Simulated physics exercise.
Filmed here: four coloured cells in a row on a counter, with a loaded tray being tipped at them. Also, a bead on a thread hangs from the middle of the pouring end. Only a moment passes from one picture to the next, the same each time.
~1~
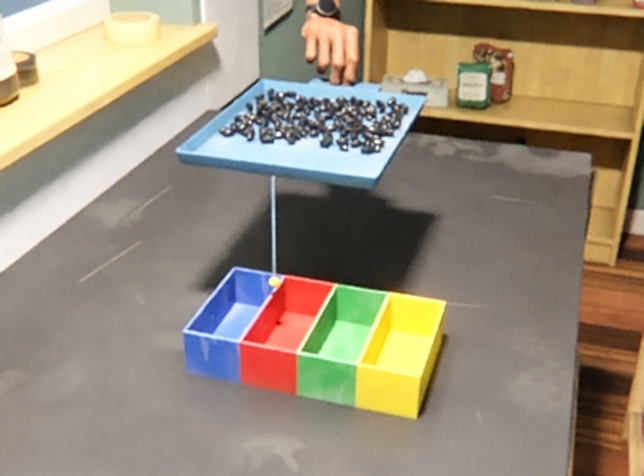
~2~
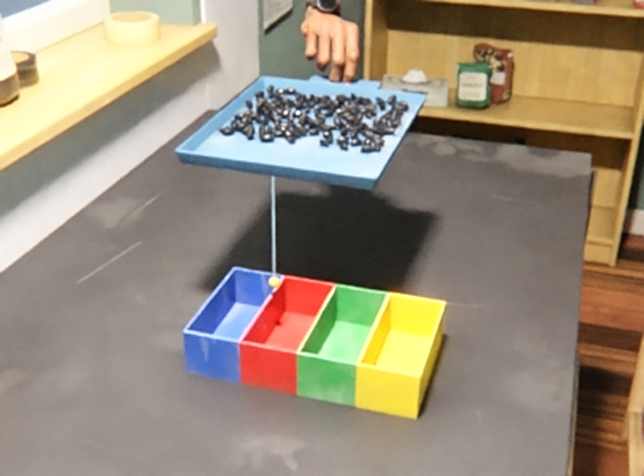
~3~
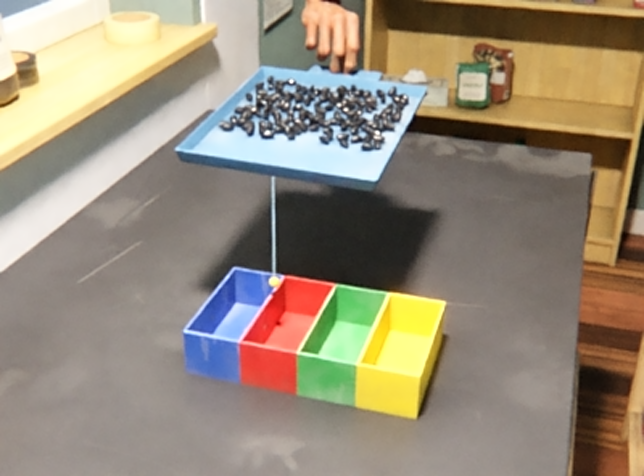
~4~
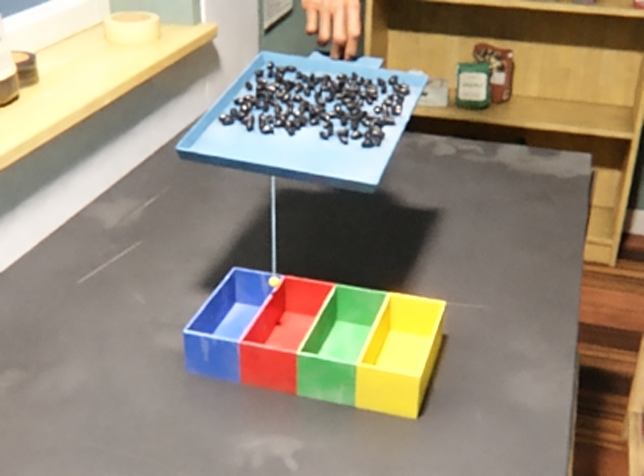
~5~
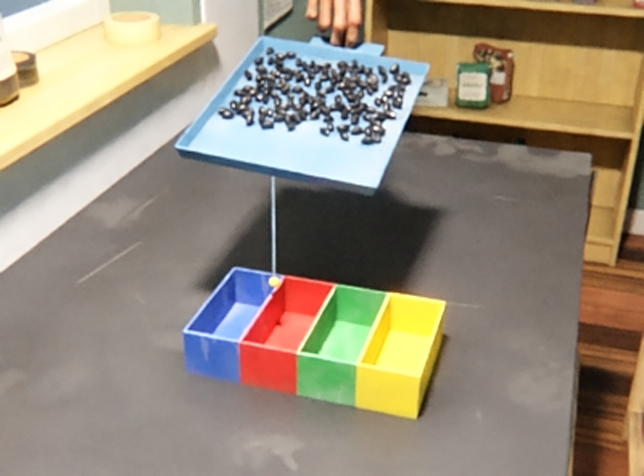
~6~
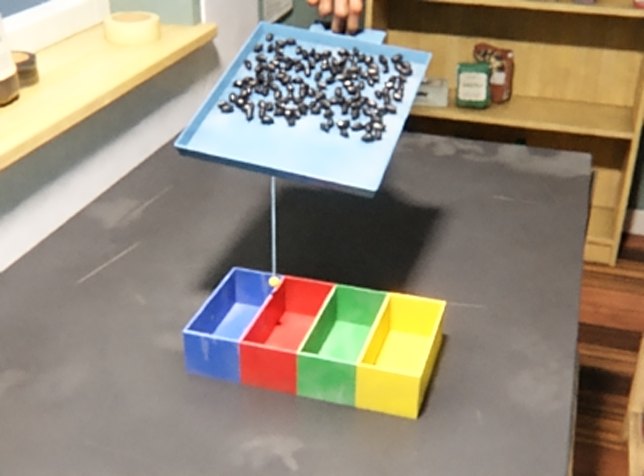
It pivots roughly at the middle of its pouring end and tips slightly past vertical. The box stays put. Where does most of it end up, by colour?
Most of it ends up in green.
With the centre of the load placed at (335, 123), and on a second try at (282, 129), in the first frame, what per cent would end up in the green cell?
You'd get about 60 per cent first and about 40 per cent second.
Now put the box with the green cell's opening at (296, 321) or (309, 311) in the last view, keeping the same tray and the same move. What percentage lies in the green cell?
The first try gives 30 per cent, the second 40 per cent.
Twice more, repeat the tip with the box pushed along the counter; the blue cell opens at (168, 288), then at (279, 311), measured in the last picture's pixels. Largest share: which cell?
That yellow cell, then the red one.
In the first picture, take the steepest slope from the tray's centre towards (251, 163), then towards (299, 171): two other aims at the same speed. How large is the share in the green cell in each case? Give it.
Shares: 0 %, then 40 %.
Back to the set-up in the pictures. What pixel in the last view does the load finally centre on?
I'd put the middle somewhere around (329, 360).
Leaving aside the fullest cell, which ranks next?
Second place: The cell in red.
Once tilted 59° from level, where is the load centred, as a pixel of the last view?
The middle of the load sits near (328, 158).
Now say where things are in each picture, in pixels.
Corners of the pouring end at (181, 150) and (373, 175), level; middle of the load at (321, 119), black beans; bead on its thread at (274, 282); blue cell at (212, 353); red cell at (269, 364); green cell at (327, 375); yellow cell at (387, 387), in the first picture.
Corners of the pouring end at (181, 150) and (373, 176), level; middle of the load at (321, 117), in the second picture.
Corners of the pouring end at (180, 148) and (373, 178), tipped barely, lowest at the right corner; middle of the load at (321, 111), in the third picture.
Corners of the pouring end at (180, 147) and (373, 181), tipped a little, lowest at the right corner; middle of the load at (321, 102), in the fourth picture.
Corners of the pouring end at (180, 145) and (373, 184), tipped a little, lowest at the right corner; middle of the load at (321, 93), in the fifth picture.
Corners of the pouring end at (180, 144) and (373, 187), tipped clearly, lowest at the right corner; middle of the load at (322, 85); blue cell at (212, 353); red cell at (269, 364); green cell at (327, 375); yellow cell at (387, 387), in the sixth picture.
Soon, tray tipped steeply; nearly all on the tray; a stray few in the green cell; a small part falling or outside the box.
A while on, tray tipped right over; most on the tray; a small part in the green cell; a small part in the yellow cell; a stray few in the red cell; a stray few falling or outside the box.
Towards the end, tray tipped past a quarter turn; about half in the green cell; about a quarter in the red cell; a small part in the yellow cell; a small part in the blue cell; a stray few falling or outside the box.
Finally, tray tipped past a quarter turn; about half in the green cell; about a quarter in the red cell; a small part in the yellow cell; a small part in the blue cell; a stray few outside the box.
